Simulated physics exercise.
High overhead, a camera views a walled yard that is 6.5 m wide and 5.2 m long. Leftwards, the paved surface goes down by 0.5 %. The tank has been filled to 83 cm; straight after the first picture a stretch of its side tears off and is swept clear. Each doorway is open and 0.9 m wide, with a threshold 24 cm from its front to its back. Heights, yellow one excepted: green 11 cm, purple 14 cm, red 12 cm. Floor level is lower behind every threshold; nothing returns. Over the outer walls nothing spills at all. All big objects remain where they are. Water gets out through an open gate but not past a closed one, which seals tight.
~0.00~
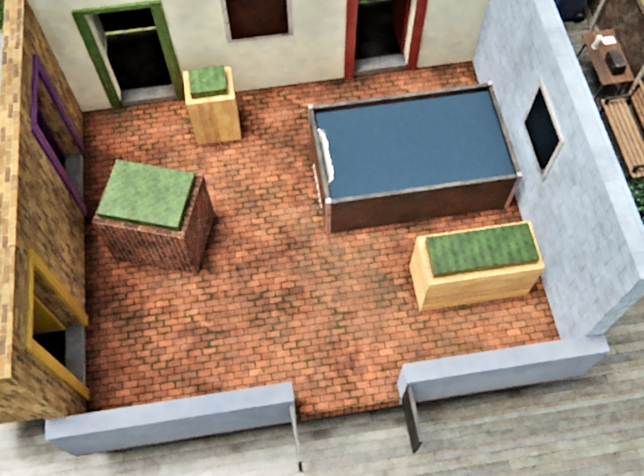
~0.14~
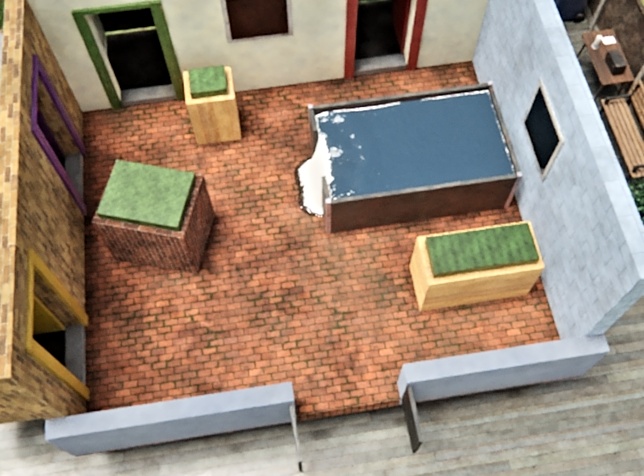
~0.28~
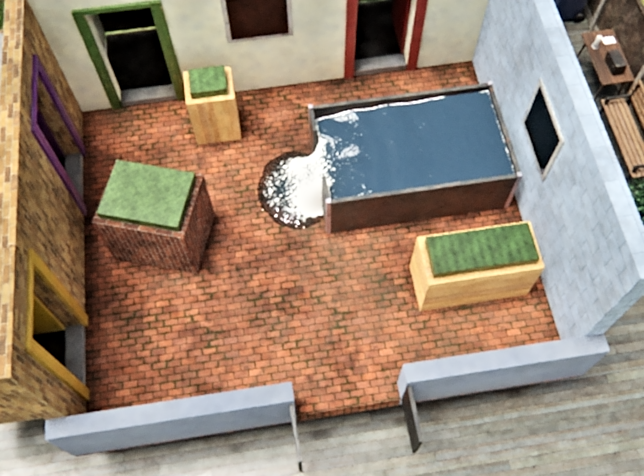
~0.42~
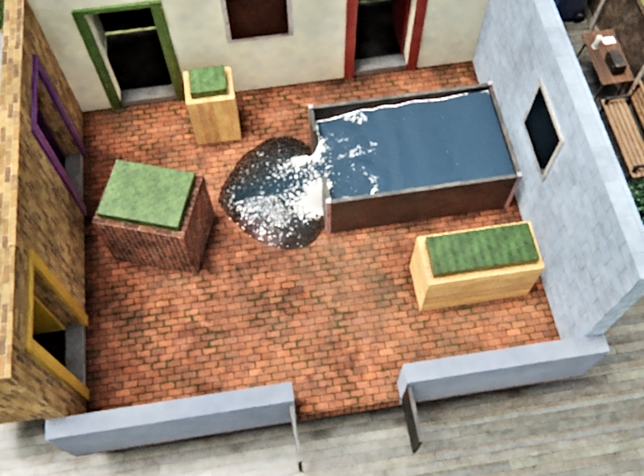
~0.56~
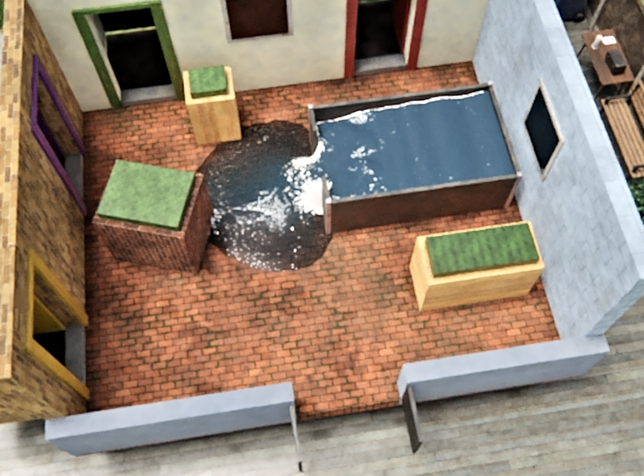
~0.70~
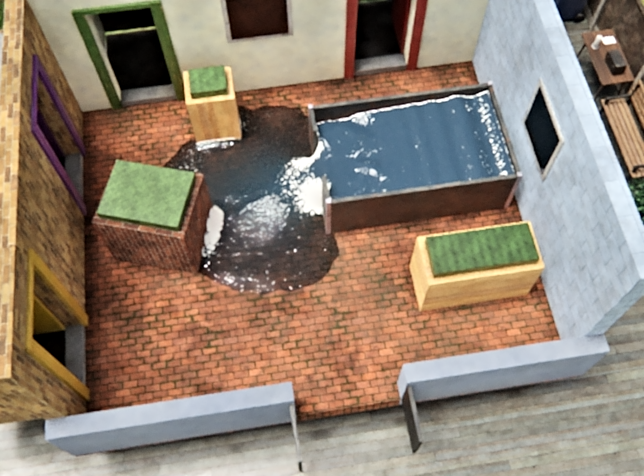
Water pours from the left side of a tank and spreads across the brick-paved yard.
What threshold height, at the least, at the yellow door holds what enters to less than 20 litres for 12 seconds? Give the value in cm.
A height of roughly 11.5 cm.
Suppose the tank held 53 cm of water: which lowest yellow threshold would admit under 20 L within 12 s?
Then around 8.0 centimetres.
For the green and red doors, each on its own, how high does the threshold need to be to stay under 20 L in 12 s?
About 11.0 cm at green and 8.0 cm at red.
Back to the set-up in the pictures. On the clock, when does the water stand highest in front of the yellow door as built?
I'd guess close to 6.5 seconds.
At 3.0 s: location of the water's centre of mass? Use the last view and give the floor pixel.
Centre of mass: About (302, 202) px.
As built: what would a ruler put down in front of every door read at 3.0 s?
Centimetres: Green = 10, purple = 29, red = 1, yellow = 13.
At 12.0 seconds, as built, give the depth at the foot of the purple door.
It stands about 11.5 centimetres deep.
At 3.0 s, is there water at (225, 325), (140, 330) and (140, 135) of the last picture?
In order: Soaked, soaked, soaked.
After 1.4 s water covers 35 % of the floor, deepest (43 cm) near (309, 184); it has not reached the yellow door.
After 3.0 s water covers 55 % of the floor, deepest (39 cm) near (84, 119); 13 cm at the yellow door, 1 litre in over its 13 cm threshold.
After 12.0 s water covers 95 % of the floor, deepest (12 cm) near (395, 368); 11 cm at the yellow door, 9 litres in over its 13 cm threshold.
At the yellow door as built, the water arrived by 2.0 s and peaked near 16 cm at 6.6 s.
With a threshold of 9.5 cm, 51 litres would have come in within the 12 s; with 13 cm, 9 litres. So under 20 litres takes about 11.5 cm.
